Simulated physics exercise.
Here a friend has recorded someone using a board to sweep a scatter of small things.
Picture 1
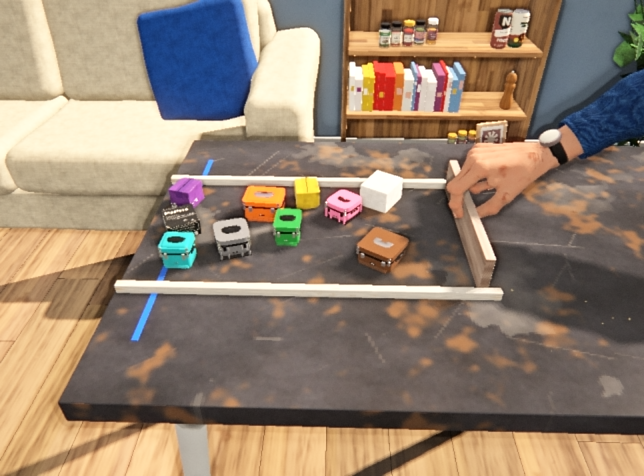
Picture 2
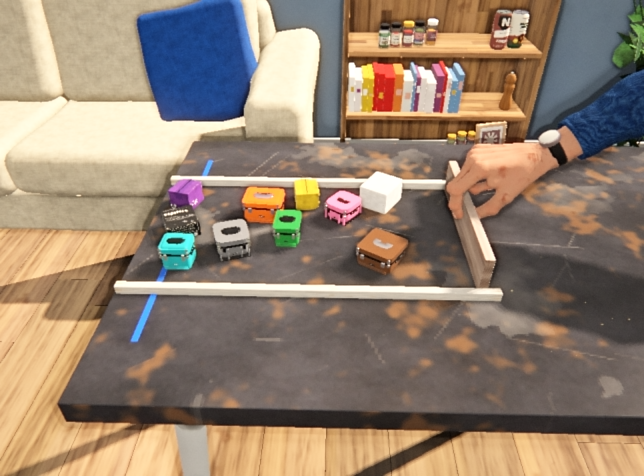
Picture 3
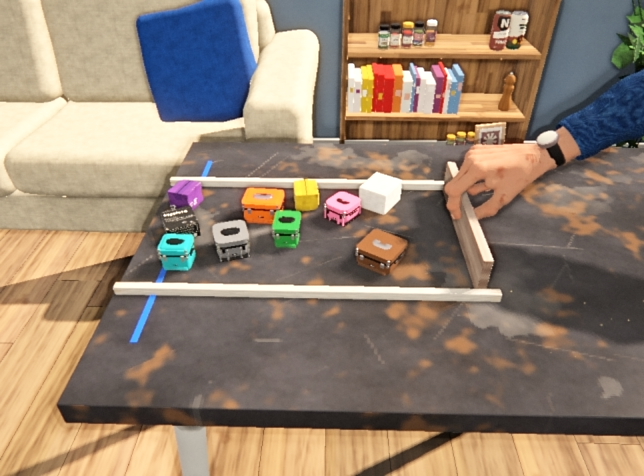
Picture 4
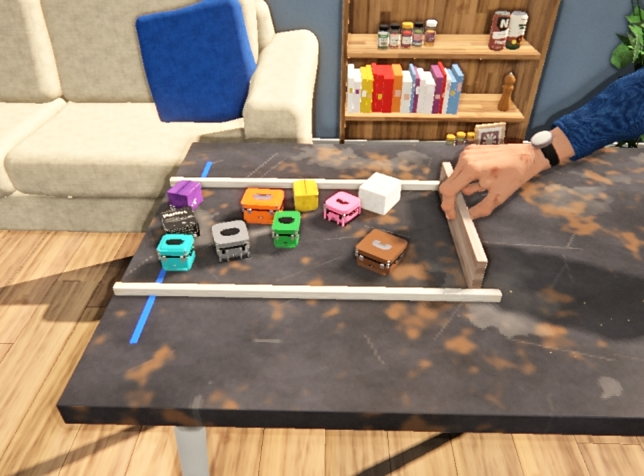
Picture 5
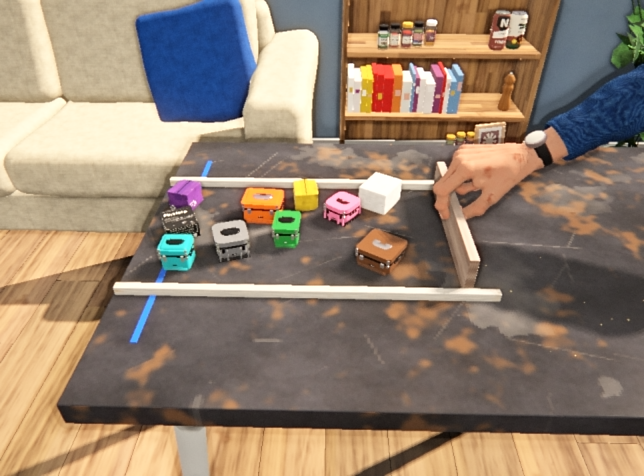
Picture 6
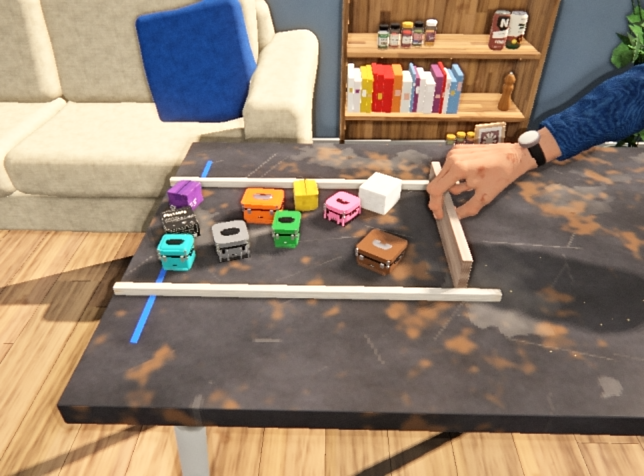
Hand sliding a wooden board slightly left between two pale rails on a dark table, small colourful boxes and cases sitting still.
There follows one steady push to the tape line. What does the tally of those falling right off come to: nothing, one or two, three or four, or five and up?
It comes to five and up.
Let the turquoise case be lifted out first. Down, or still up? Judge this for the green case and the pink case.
Well, the green case is still there while the pink case is still there.
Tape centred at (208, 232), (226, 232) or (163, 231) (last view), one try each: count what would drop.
Respectively 2, 0 and 6.
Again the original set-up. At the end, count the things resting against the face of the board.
I count 4 of them.
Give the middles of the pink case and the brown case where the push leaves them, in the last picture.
Reading them off: First (170, 215); then (146, 256).
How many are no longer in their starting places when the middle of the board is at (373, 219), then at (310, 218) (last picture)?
3 and 6.
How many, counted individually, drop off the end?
6.
Soon after, none off yet; purple box at rest near (186, 196); black box at rest near (180, 224); turquoise case at rest near (178, 253).
Then, none off yet; purple box at rest near (186, 196); black box moving near (176, 225); turquoise case moving near (170, 253).
At rest, the number that fall off is five or more; fallen, yellow box, orange case, grey case, turquoise case, black box and purple box.
